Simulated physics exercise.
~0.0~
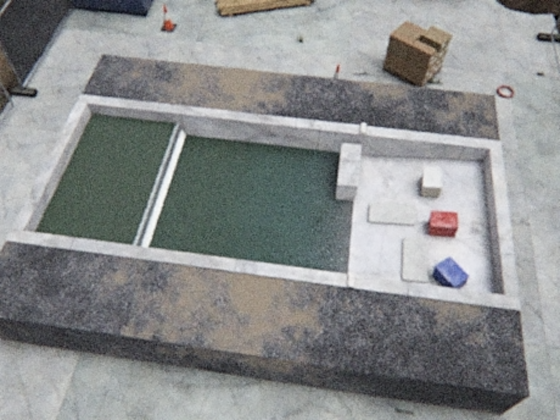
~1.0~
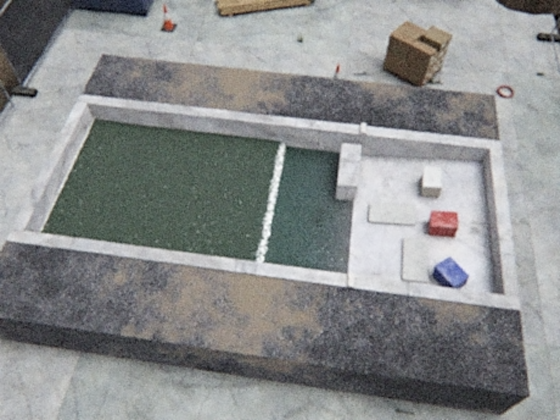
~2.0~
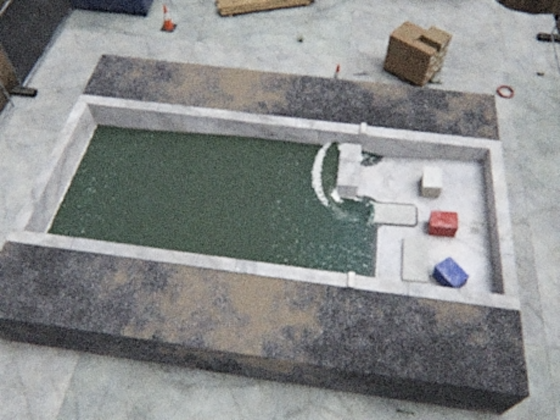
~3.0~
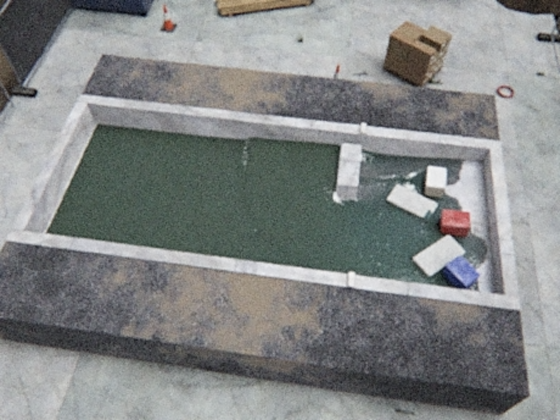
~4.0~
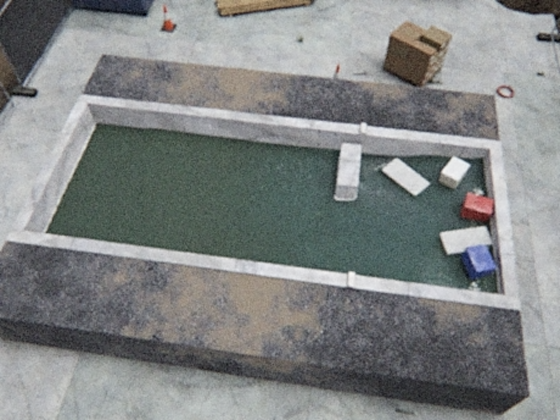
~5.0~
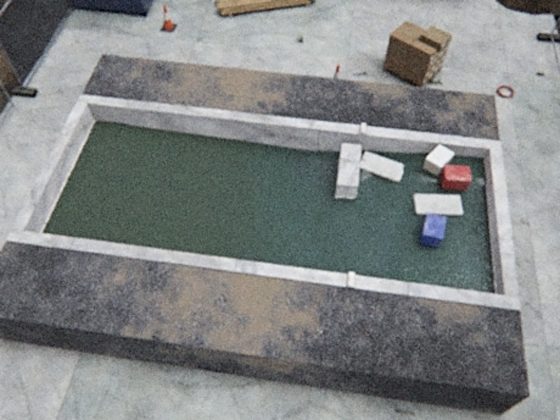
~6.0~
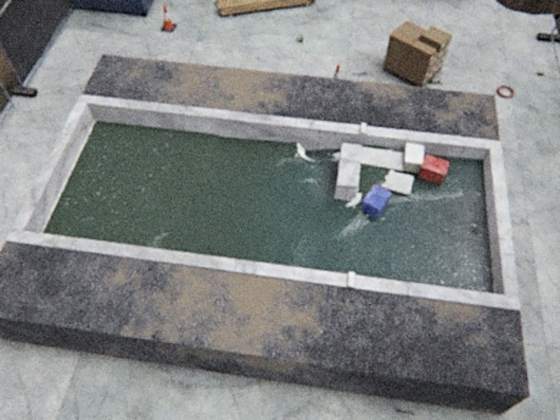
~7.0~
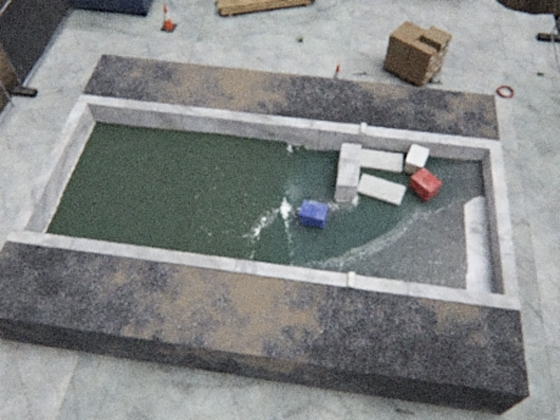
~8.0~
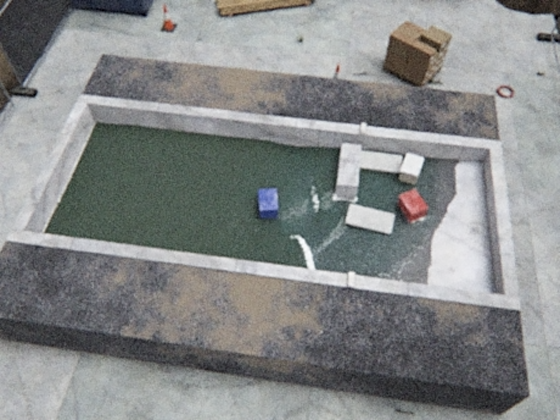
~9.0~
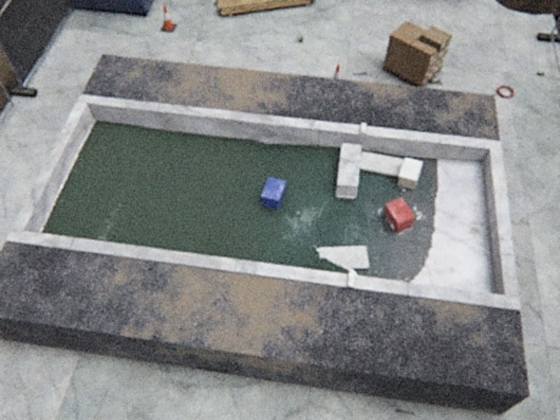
Green water surging right up a pale ramp, lifting blocks and slabs, then draining back, the blue block ending afloat farthest left.
